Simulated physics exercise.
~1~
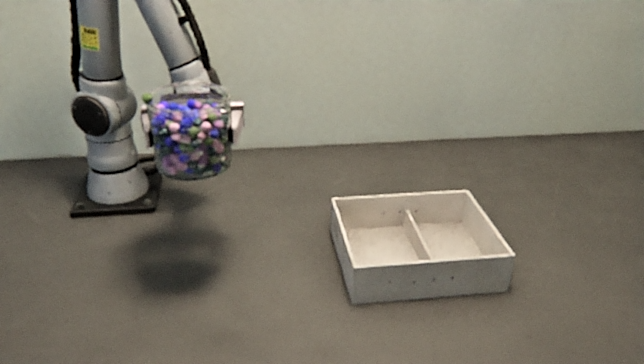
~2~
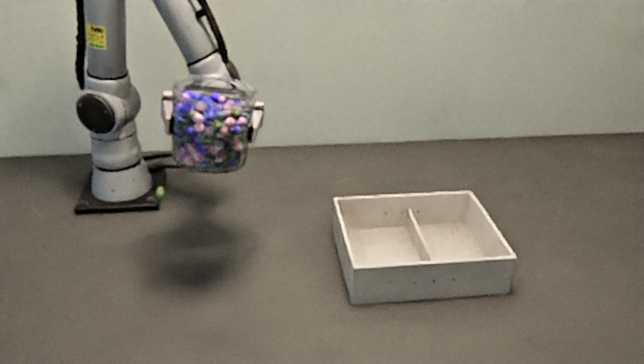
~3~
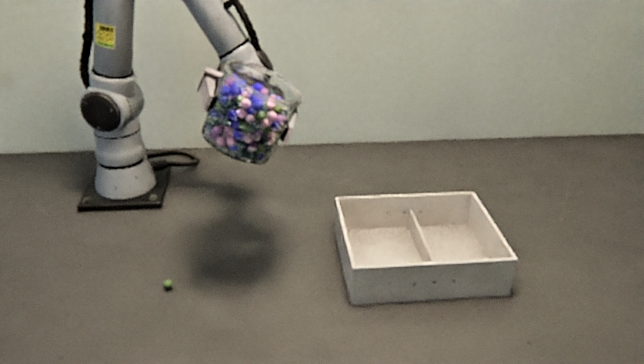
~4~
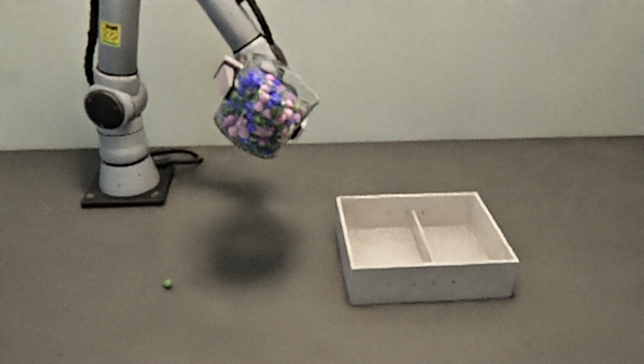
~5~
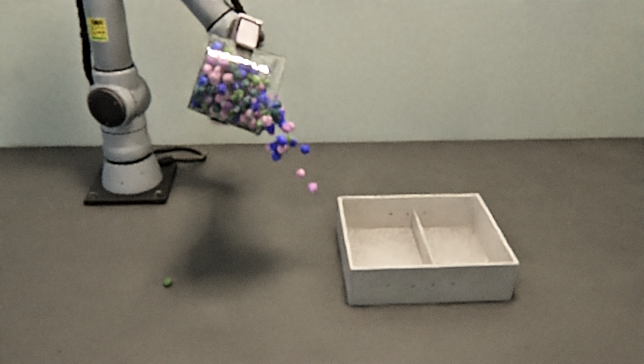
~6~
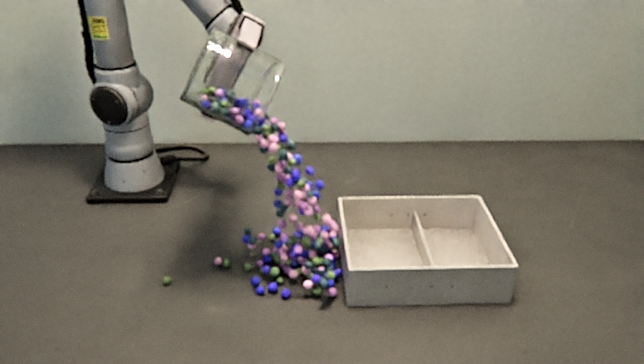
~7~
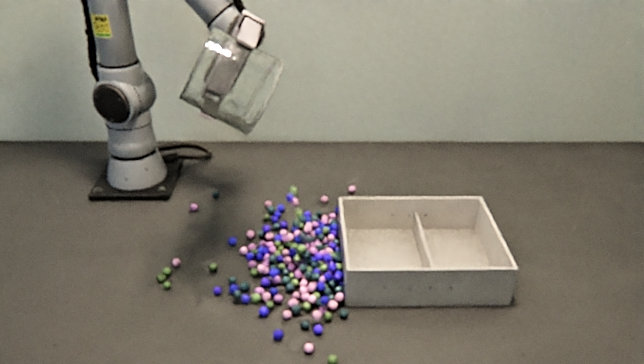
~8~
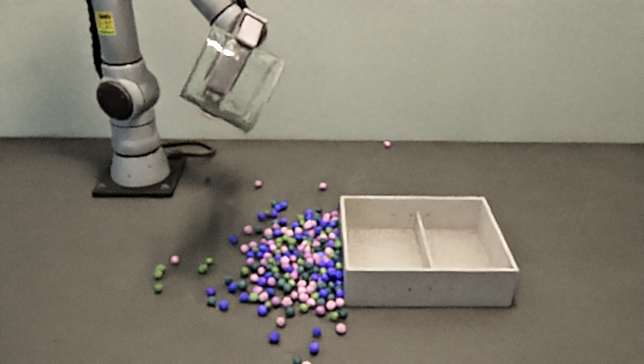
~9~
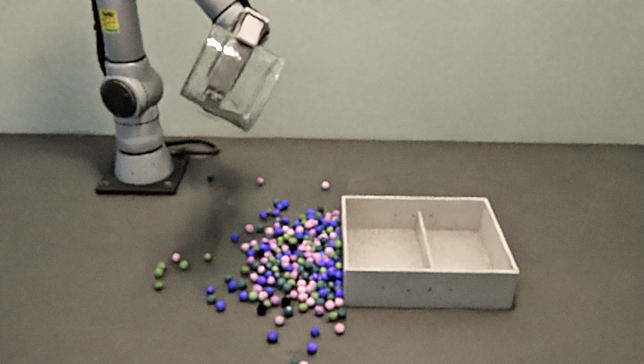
Robot arm tilting a clear cup of colourful round sweets, spilling them onto the table beside an empty divided box.
